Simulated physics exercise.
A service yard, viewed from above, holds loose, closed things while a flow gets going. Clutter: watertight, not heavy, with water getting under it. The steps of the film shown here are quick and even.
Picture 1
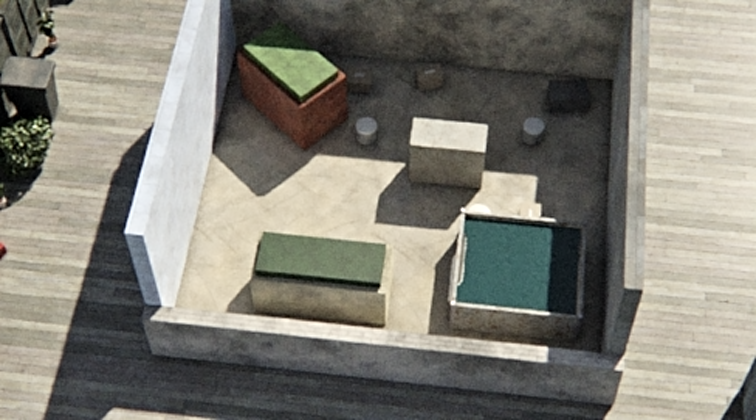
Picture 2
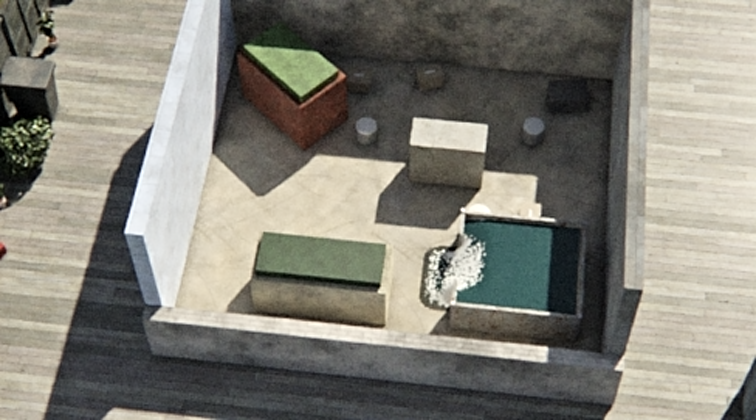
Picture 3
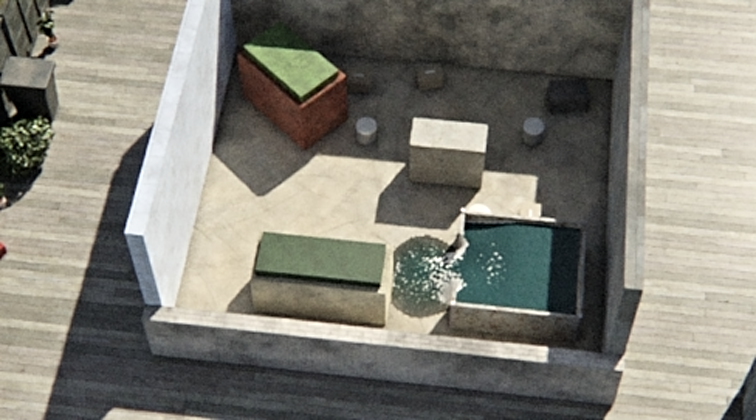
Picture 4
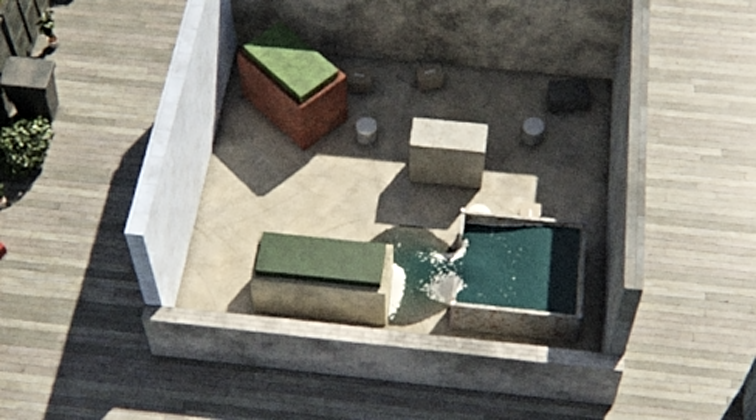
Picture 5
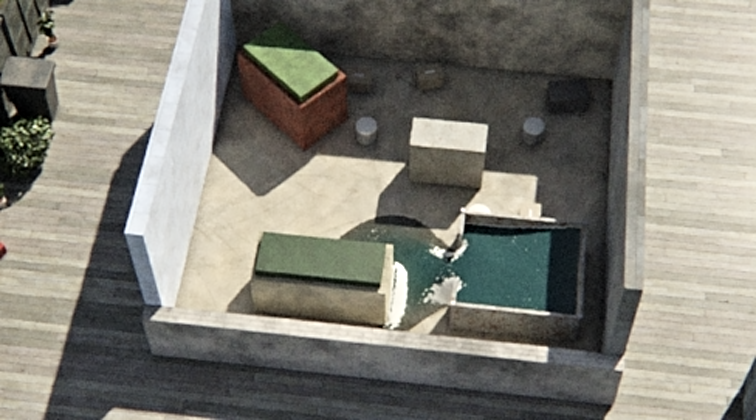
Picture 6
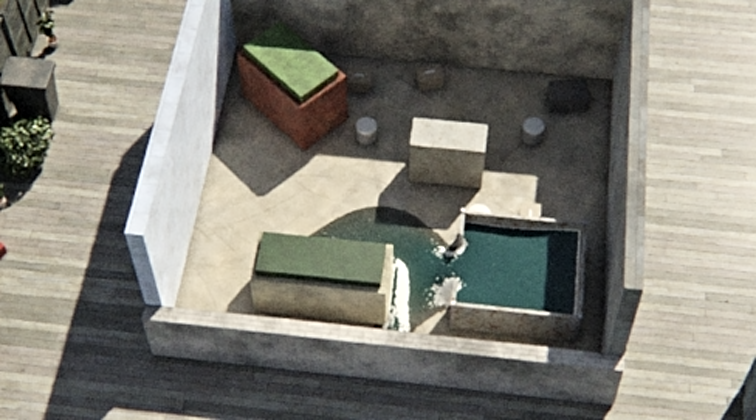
Teal water burst out through the left side of a square tank in a walled yard, foamed across the floor to a green-topped block, and spread around it while the blocks and pails stayed put.
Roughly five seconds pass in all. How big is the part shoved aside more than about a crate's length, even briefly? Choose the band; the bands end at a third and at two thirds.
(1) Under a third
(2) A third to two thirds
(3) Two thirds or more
Under a third (1).
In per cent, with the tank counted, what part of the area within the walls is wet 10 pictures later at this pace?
Some 45 per cent.
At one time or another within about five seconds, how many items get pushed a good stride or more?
The total is 0.
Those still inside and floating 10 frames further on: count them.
0 in total.
A moment on, 0 of 7 are well off their spots; 0 afloat.
Next, 0 of 7 are well off their spots; 0 afloat.
Later, 0 of 7 are well off their spots; 0 afloat.
In the end, 0 of 7 are well off their spots, and 0 have been at some point; 0 afloat.
